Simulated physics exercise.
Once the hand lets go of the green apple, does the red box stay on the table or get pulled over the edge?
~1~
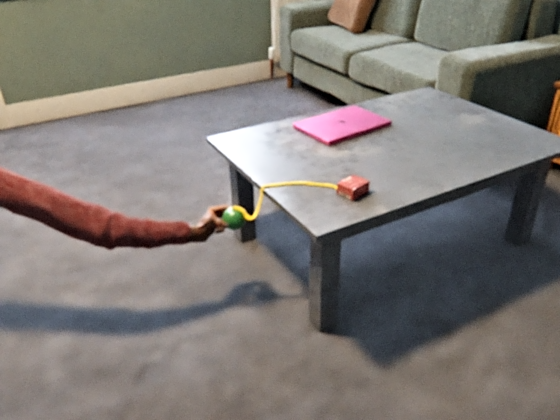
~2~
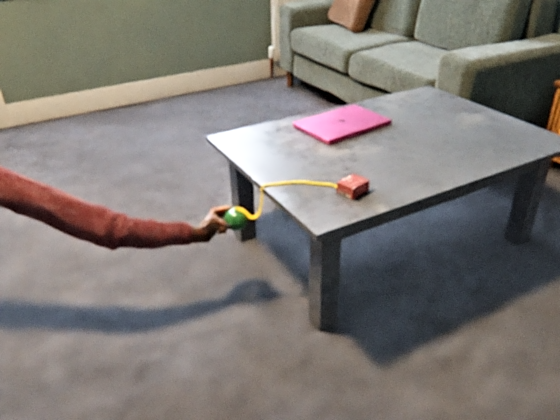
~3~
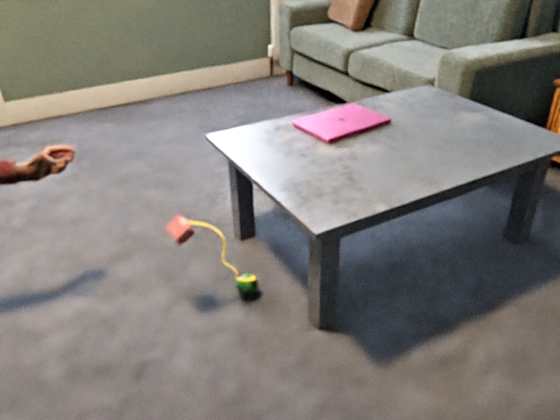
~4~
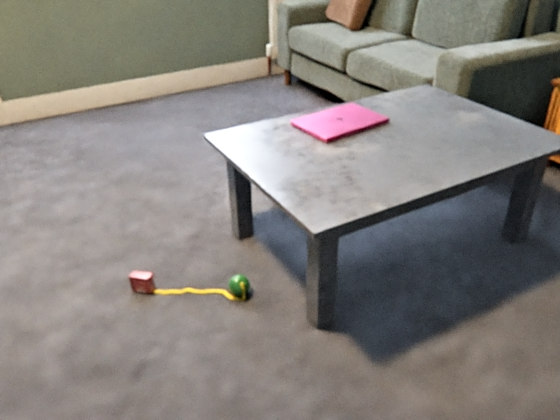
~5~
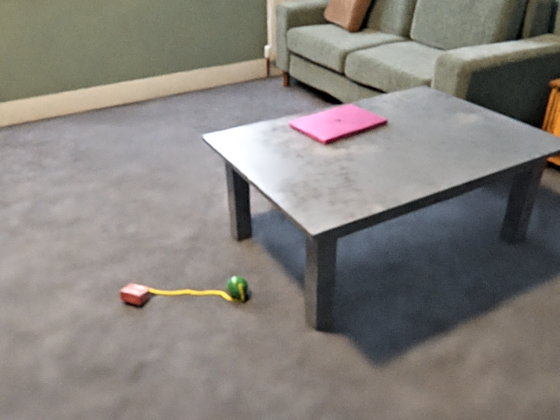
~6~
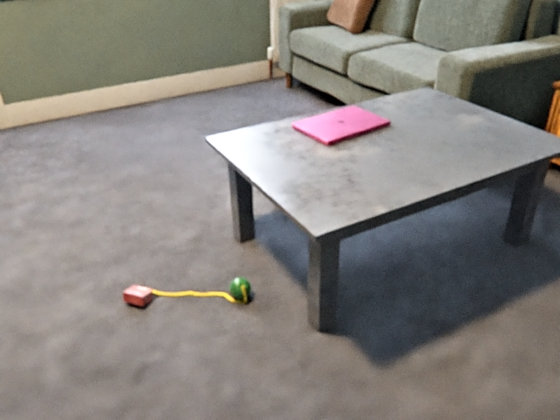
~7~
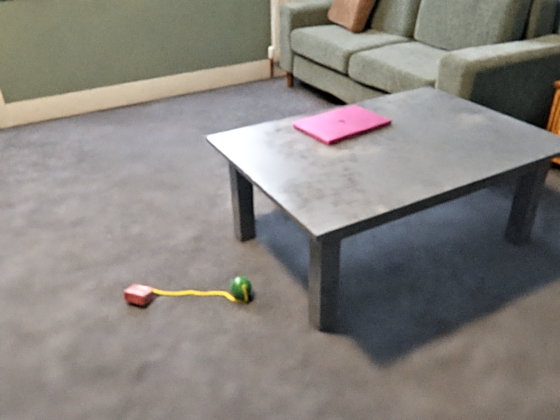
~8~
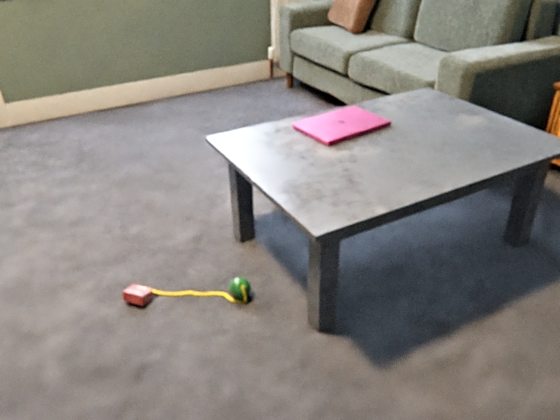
The red box gets pulled over the edge by the ribbon, and it ends up on the carpet near the green apple, which also reaches the floor.
